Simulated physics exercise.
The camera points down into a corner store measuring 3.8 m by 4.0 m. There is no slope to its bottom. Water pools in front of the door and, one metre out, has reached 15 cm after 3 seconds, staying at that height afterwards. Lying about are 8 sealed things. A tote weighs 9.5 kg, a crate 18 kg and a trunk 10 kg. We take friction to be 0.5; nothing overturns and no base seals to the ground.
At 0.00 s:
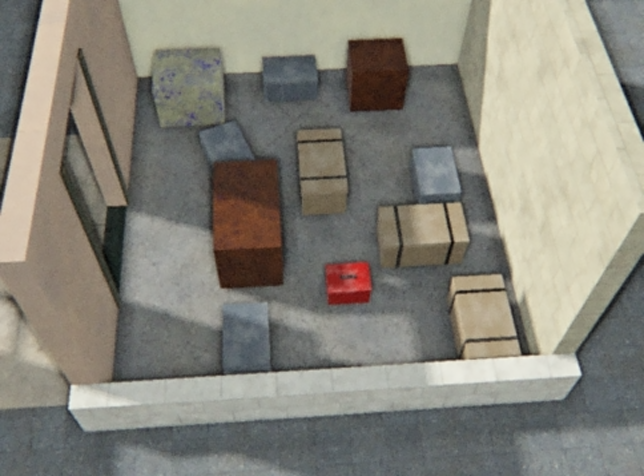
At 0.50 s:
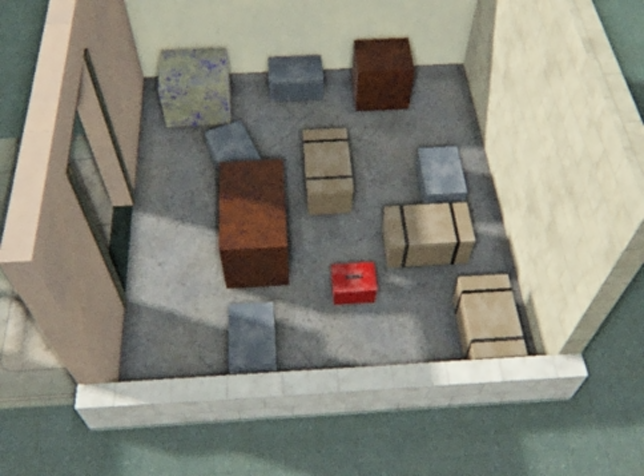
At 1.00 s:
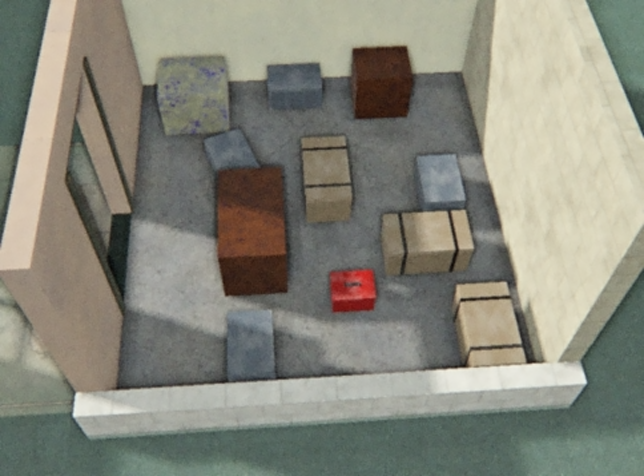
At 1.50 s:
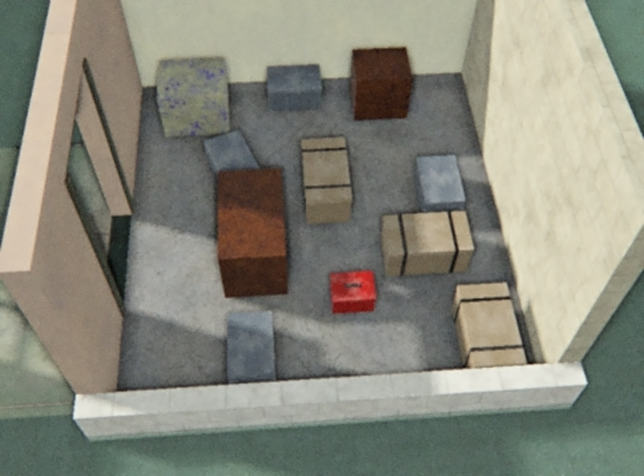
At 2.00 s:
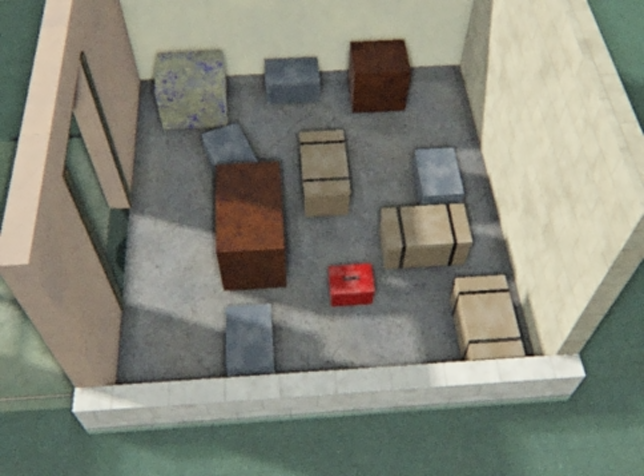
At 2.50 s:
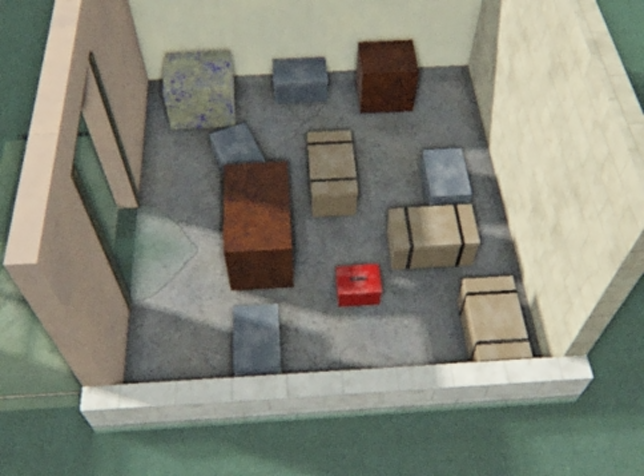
A small walled room sat still with its crates, boxes and red tote unmoved, while greenish water spread over the ground outside and then began creeping in through the doorway on the left.
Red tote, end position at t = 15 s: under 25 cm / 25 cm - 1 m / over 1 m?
It will likely barely go anywhere.
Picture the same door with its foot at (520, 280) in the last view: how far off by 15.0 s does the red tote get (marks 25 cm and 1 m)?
Result for the red tote - displaced a long way.
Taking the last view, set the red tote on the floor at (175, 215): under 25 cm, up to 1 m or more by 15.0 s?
Outcome - it covers a small distance.
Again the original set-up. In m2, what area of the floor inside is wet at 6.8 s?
Somewhere about 7.5 m2, give or take.
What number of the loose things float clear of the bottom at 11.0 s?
Count: 3.
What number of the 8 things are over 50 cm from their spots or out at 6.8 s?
The number comes to 0.
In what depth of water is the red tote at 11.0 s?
4 cm, roughly.
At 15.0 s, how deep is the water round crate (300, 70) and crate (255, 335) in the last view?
Depth approx. 9 cm / 8 cm.
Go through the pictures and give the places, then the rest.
The first frame shows the red tote at (348, 277) rests on the ground; 0.0 m2 under water; 0 of 8 have shifted.
The second frame shows the red tote at (354, 277) rests on the ground; 0.0 m2 under water; 0 of 8 have shifted.
The third frame shows the red tote at (353, 285) rests on the ground; water covers 0.0 m2; 0 of 8 have shifted.
The fourth frame shows the red tote at (353, 286) rests on the ground; water covers 0.0 m2; 0 of 8 have shifted.
The fifth frame shows the red tote at (351, 279), on the bottom; 0.0 m2 under water; 0 of 8 have shifted.
The sixth frame shows the red tote at (359, 279) rests on the ground; water covers 0.4 m2; 0 of 8 have shifted.
After 3.5 s the red tote is near (359, 279), 0.0 m from its start, aground; 0 afloat.
After 6.8 s the red tote is near (359, 279), 0.0 m from its start, aground; 0 afloat.
After 11.0 s the red tote is near (359, 279), 0.0 m from its start, aground; 3 afloat.
After 15.0 s the red tote is near (366, 275), 0.1 m from its start, aground; 5 afloat.
